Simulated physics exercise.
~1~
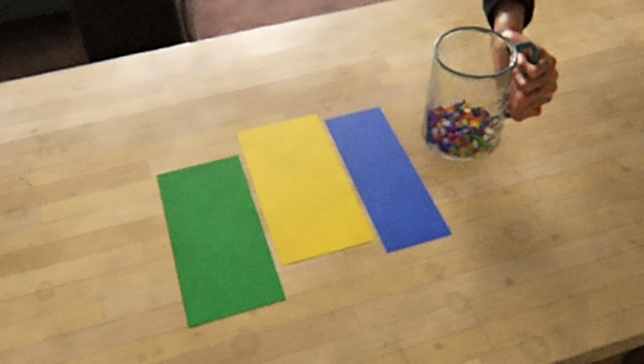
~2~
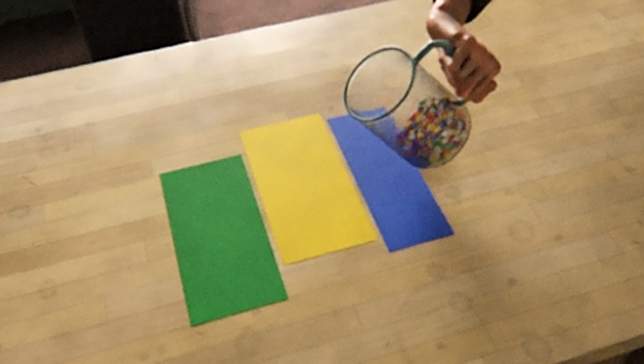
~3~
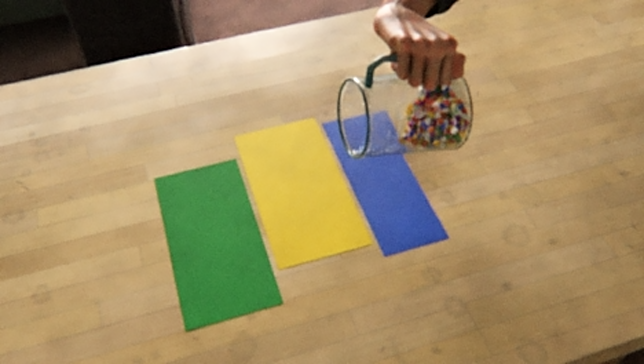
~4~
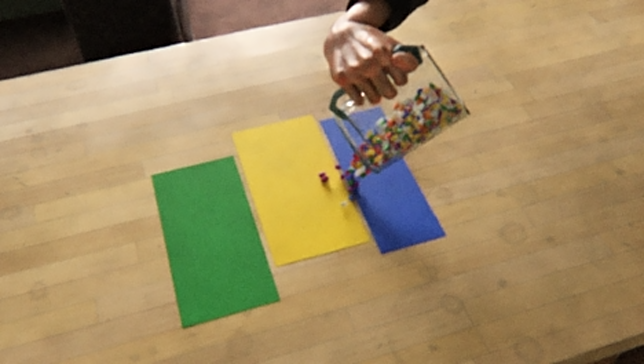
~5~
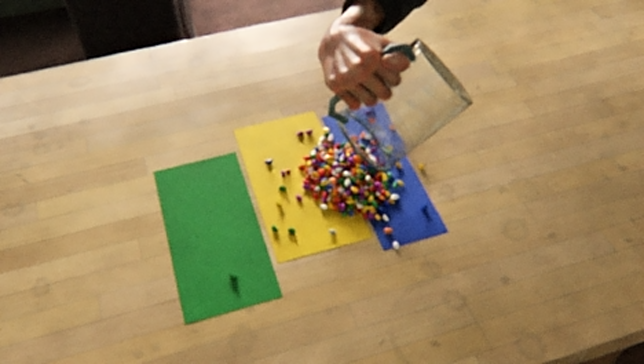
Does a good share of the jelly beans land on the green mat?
No, the green mat gets hardly any of them. The beans pile up mostly on the yellow and blue mats, each of which gets a large share, and only a few end up off the mats.
